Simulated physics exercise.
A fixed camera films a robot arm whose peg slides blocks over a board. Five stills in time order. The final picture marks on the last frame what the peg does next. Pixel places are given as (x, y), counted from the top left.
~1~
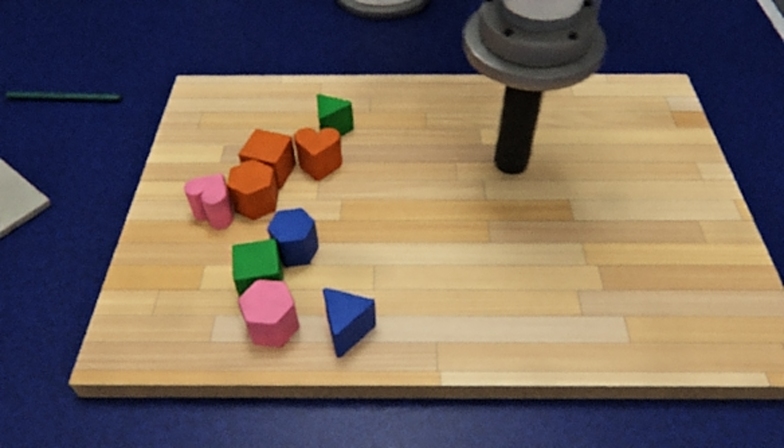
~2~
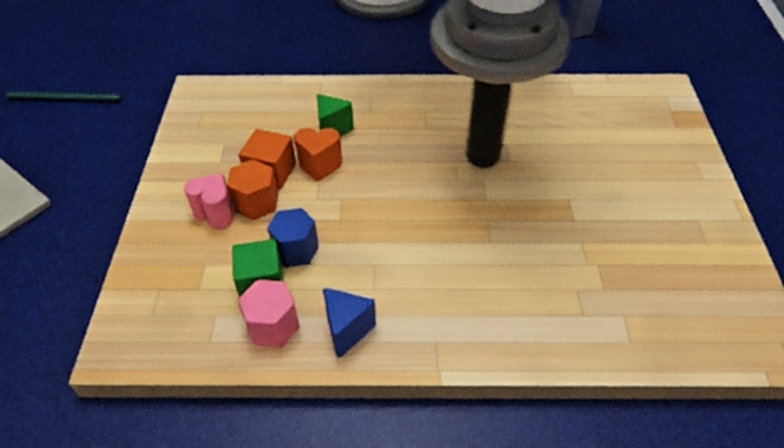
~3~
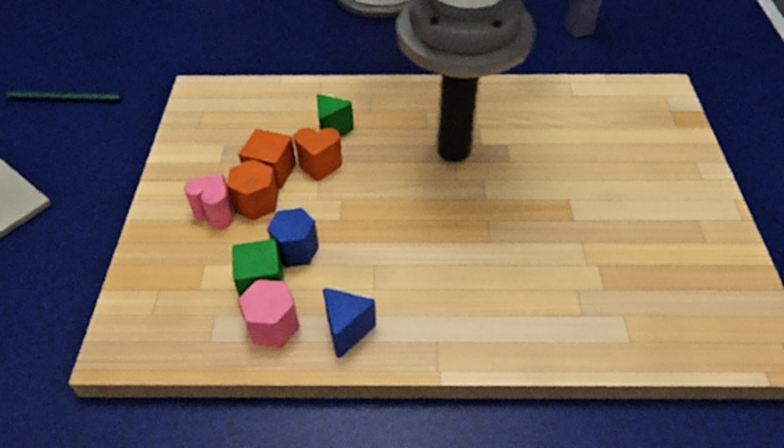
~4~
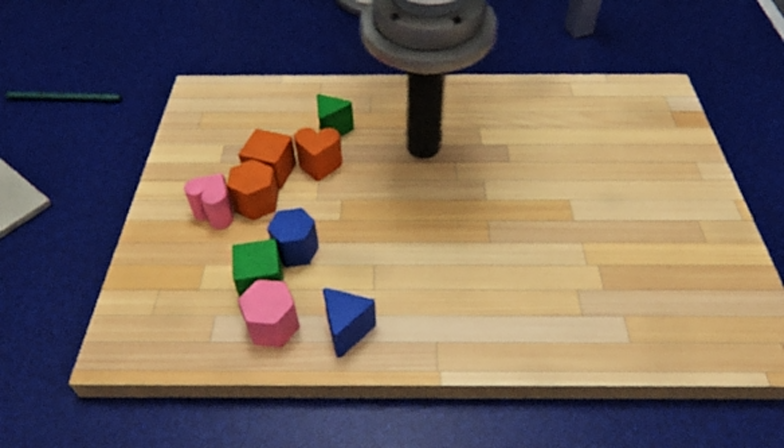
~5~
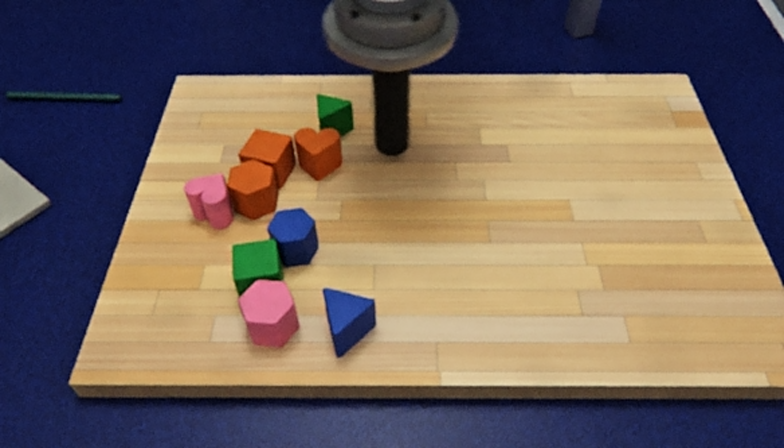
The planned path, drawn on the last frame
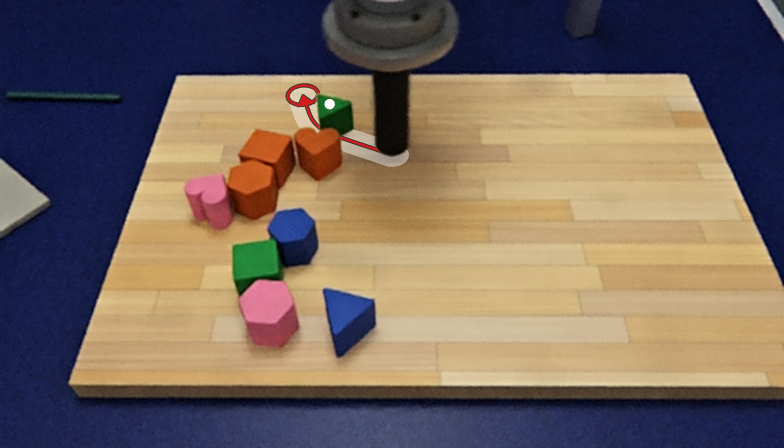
Robotic arm with a black peg moving steadily left across a wooden board, nearing a motionless cluster of colourful blocks.
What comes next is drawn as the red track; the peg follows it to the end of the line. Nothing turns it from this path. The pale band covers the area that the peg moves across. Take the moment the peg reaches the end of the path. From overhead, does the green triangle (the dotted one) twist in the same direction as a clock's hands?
No - that is not the case.
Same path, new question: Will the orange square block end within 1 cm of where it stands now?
It seems so.
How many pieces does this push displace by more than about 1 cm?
My count: 1.
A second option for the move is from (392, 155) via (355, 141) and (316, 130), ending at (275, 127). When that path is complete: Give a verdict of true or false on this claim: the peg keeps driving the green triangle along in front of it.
Answer: True.
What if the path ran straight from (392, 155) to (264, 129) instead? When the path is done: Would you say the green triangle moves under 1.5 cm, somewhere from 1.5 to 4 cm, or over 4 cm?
It goes 1.5 to 4 cm.
Path on the board, from (392, 155) over (350, 141) and (314, 123) to (303, 95); the dot is on the green triangle.
On the path given first. One third of the way, peg (348, 131); green triangle (324, 102).
Two thirds of the way, peg (313, 113); green triangle (287, 87), turned 25° anticlockwise.
At the end, peg (301, 85); orange square block in place; orange heart-shaped block in place; green triangle (272, 77), turned 65° anticlockwise.
